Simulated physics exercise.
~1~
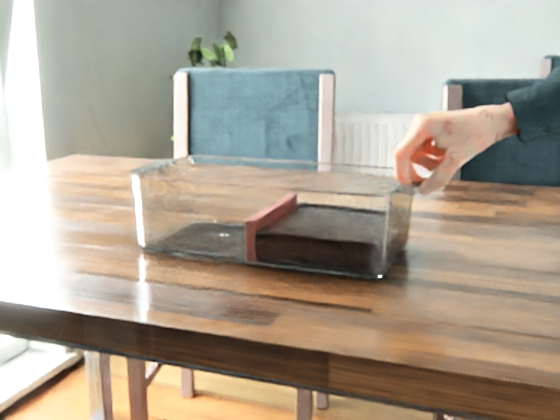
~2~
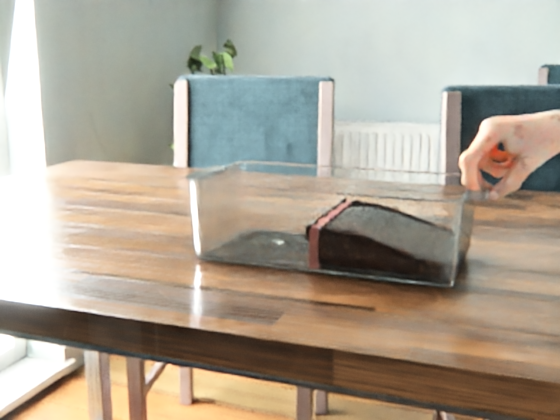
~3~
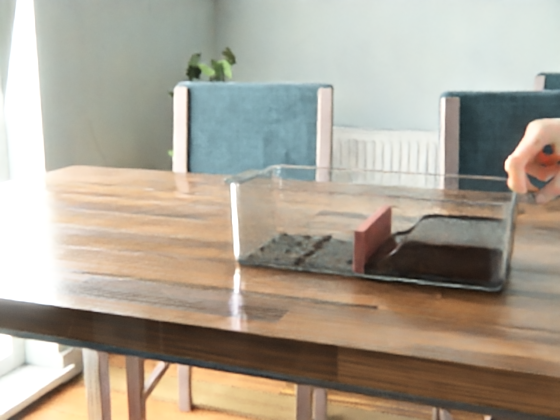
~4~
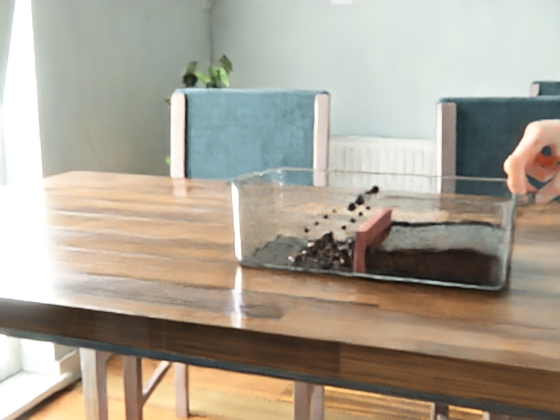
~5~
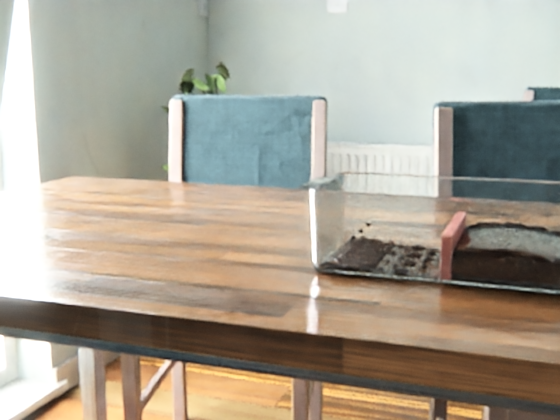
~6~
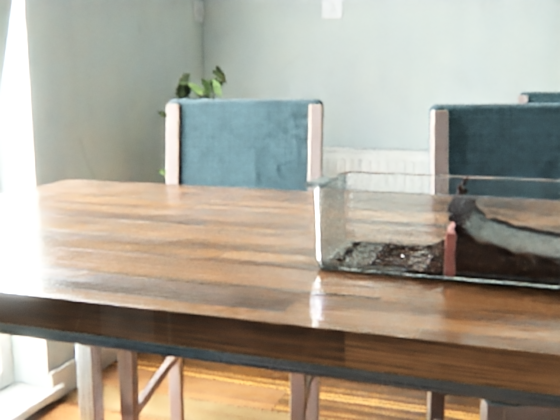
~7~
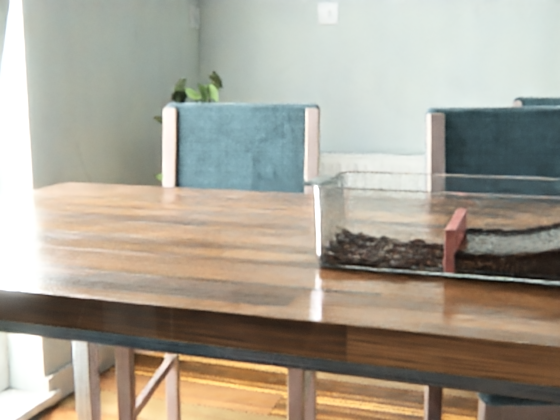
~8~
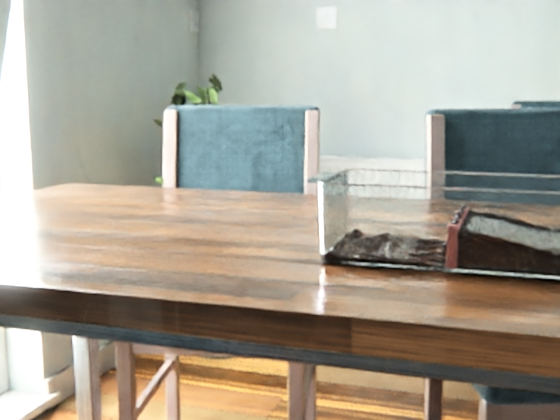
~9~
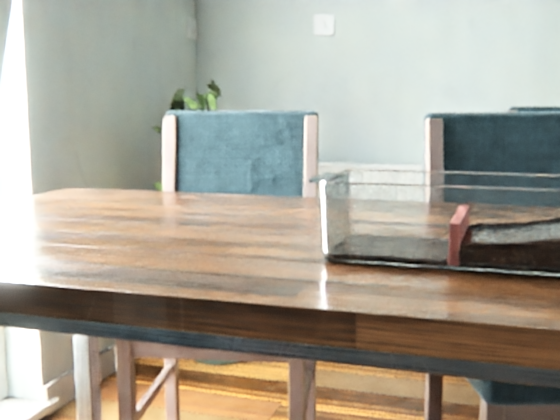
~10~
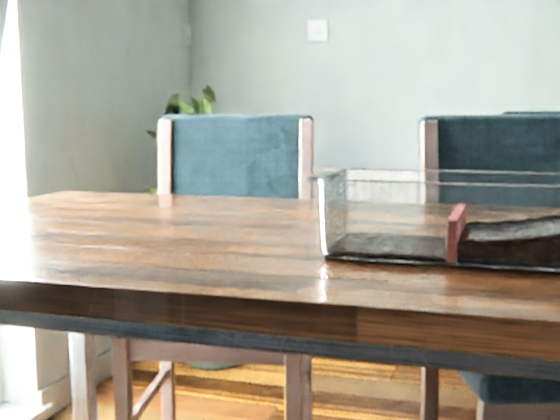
On a wooden dining table, a hand pulling a clear divided box right in two pulls, dark coffee sloshing left over the divider.
